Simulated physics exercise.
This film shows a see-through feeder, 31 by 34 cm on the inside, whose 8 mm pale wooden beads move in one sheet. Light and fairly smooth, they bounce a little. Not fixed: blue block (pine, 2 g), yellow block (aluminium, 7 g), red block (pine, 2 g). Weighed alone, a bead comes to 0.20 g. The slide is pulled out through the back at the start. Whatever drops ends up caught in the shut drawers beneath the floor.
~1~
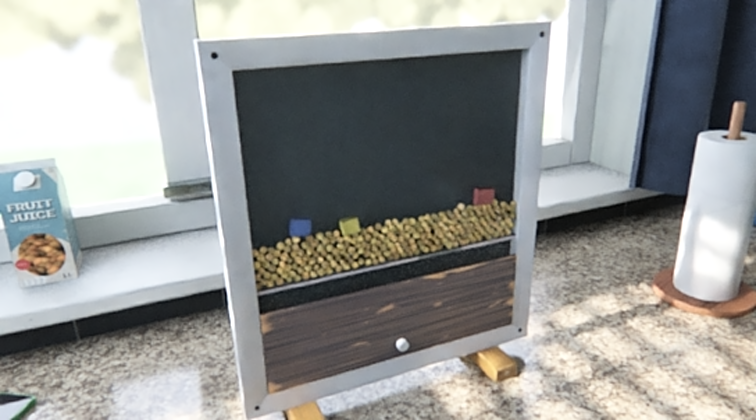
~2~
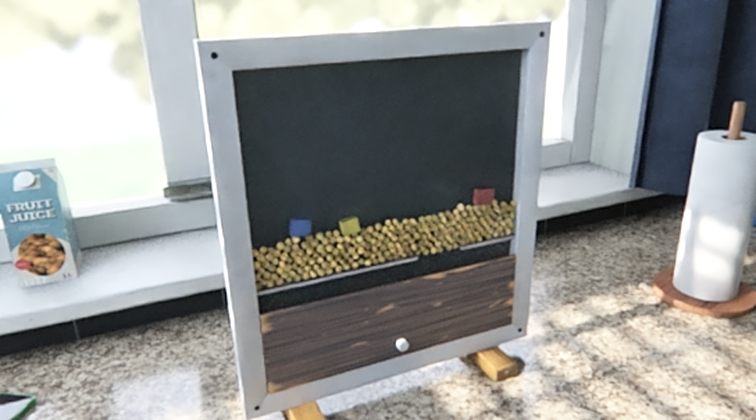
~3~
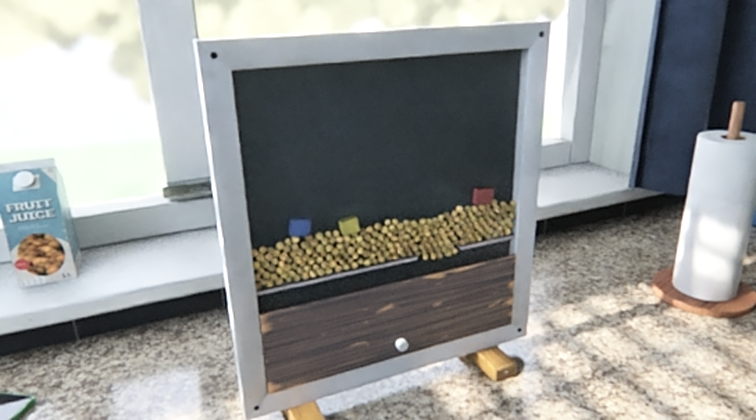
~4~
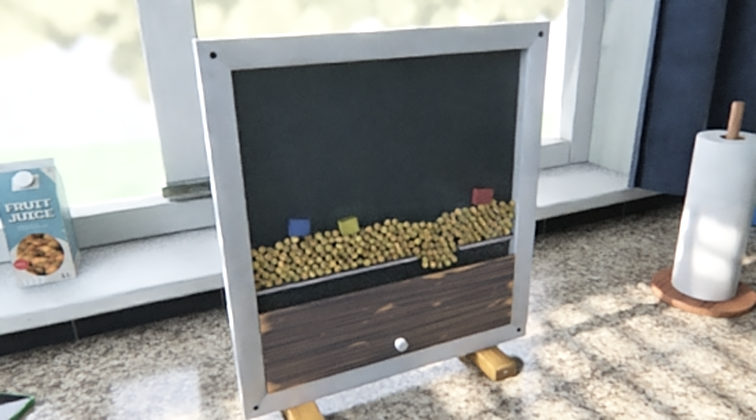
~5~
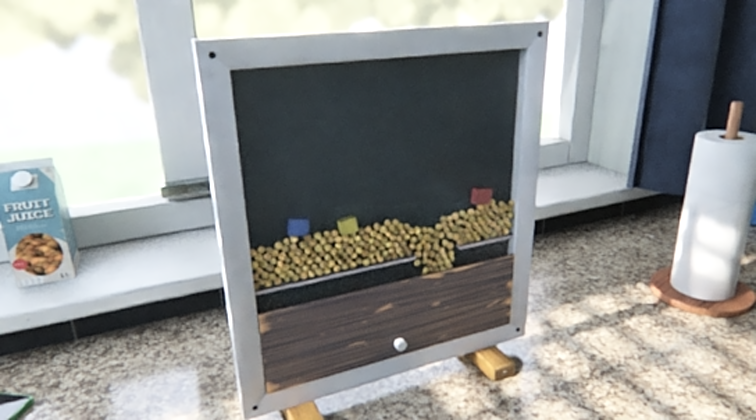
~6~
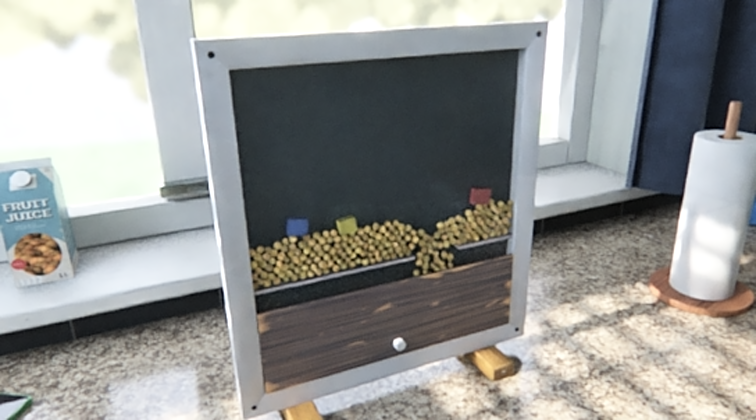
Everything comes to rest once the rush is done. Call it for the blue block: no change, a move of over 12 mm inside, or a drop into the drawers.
No change.
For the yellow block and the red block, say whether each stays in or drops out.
Yellow block in, red block drops out.
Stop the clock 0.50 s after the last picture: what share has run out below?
Roughly 45 per cent.
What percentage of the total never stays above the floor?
Around 50 percent.
Then, 0.15 s later than the last picture, 25 % are out; blue block moved 0.0 cm tilted 7°; yellow block moved 0.9 cm tilted 10°; red block moved 1.3 cm tilted 19°.
Then, 0.50 s later than the last picture, 45 % are out; blue block moved 0.0 cm tilted 7°; yellow block moved 5.7 cm tilted 46°; red block below the floor.
Then, 1.20 s later than the last picture, 50 % are out; blue block moved 0.0 cm tilted 7°; yellow block moved 5.8 cm tilted 45°; red block below the floor.
All still 1.4 s after it, 50 % are out; blue block moved 0.0 cm tilted 7°; yellow block moved 5.8 cm tilted 45°; red block below the floor.
